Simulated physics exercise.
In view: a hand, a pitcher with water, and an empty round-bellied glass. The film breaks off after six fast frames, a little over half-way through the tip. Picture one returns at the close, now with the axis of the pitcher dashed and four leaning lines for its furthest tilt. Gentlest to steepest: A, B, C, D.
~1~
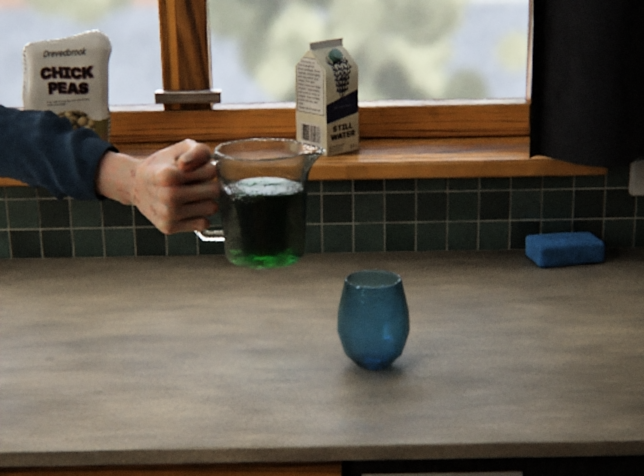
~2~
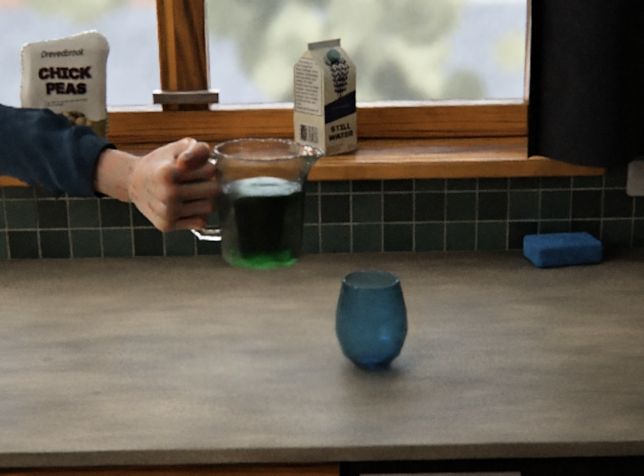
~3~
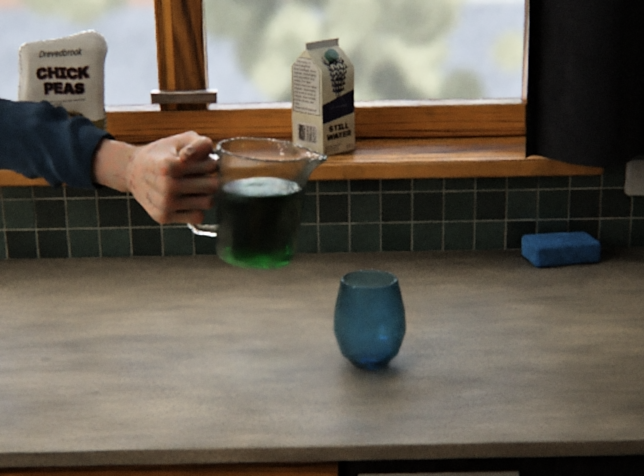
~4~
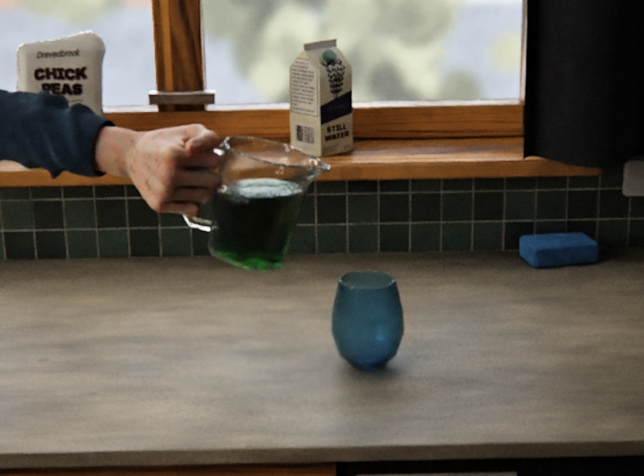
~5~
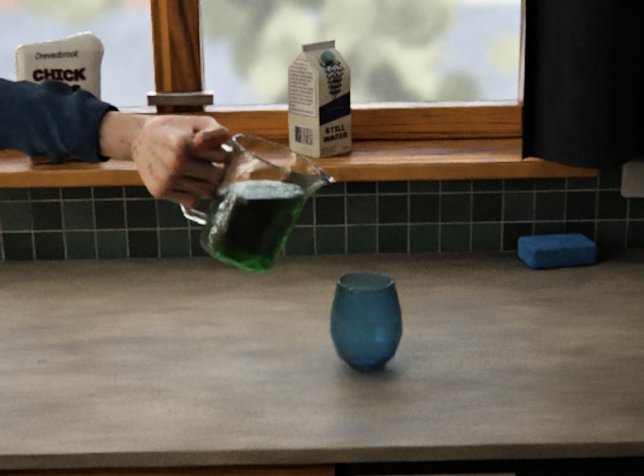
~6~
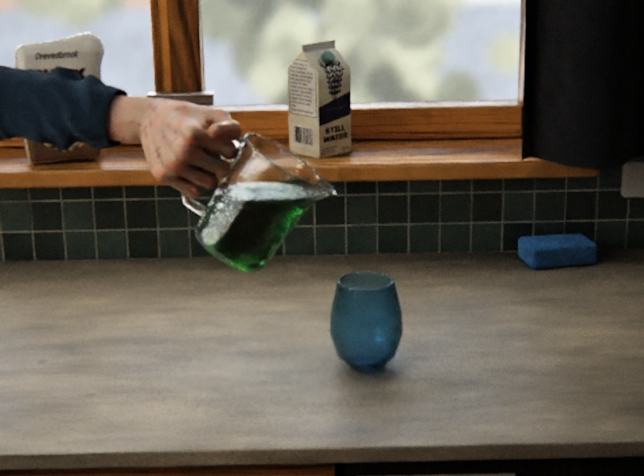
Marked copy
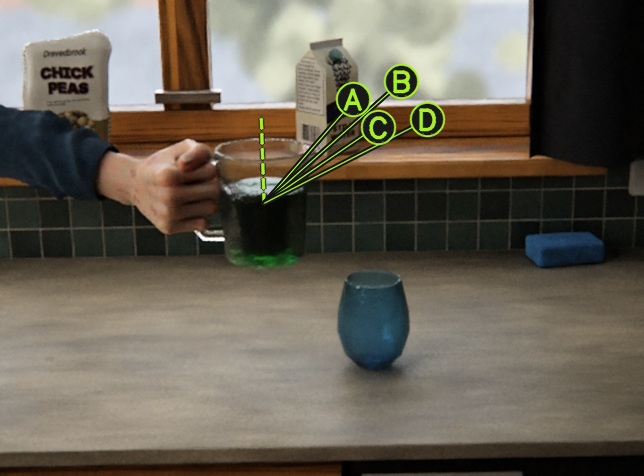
A hand holding a glass pitcher of green liquid gradually tilts it rightward above a blue glass.
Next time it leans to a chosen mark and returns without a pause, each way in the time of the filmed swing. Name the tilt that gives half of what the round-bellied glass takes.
D beats the others.
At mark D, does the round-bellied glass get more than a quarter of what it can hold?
Yes.
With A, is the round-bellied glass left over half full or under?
Under.
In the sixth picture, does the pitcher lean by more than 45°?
No.
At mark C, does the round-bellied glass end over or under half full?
Under.
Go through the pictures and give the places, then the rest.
Upright, lip at (324, 150); rim of the round-bellied glass round (373, 278); nothing has left yet.
Upright, lip at (323, 153); nothing has left yet.
Tipped about 7°, lip at (326, 158); nothing has left yet.
Tipped about 14°, lip at (329, 167); nothing has left yet.
Tipped about 24°, lip at (333, 180); nothing has left yet.
Tipped about 33°, lip at (336, 193); nothing has left yet.
On the marked copy, A at (342, 113); B at (388, 92); C at (363, 135); D at (412, 127).
For mark A, the round-bellied glass ends with about 5 % of what it can hold.
For mark B, the round-bellied glass ends with about 16 % of what it can hold.
For mark C, the round-bellied glass ends with about 31 % of what it can hold.
For mark D, the round-bellied glass ends with about 49 % of what it can hold.
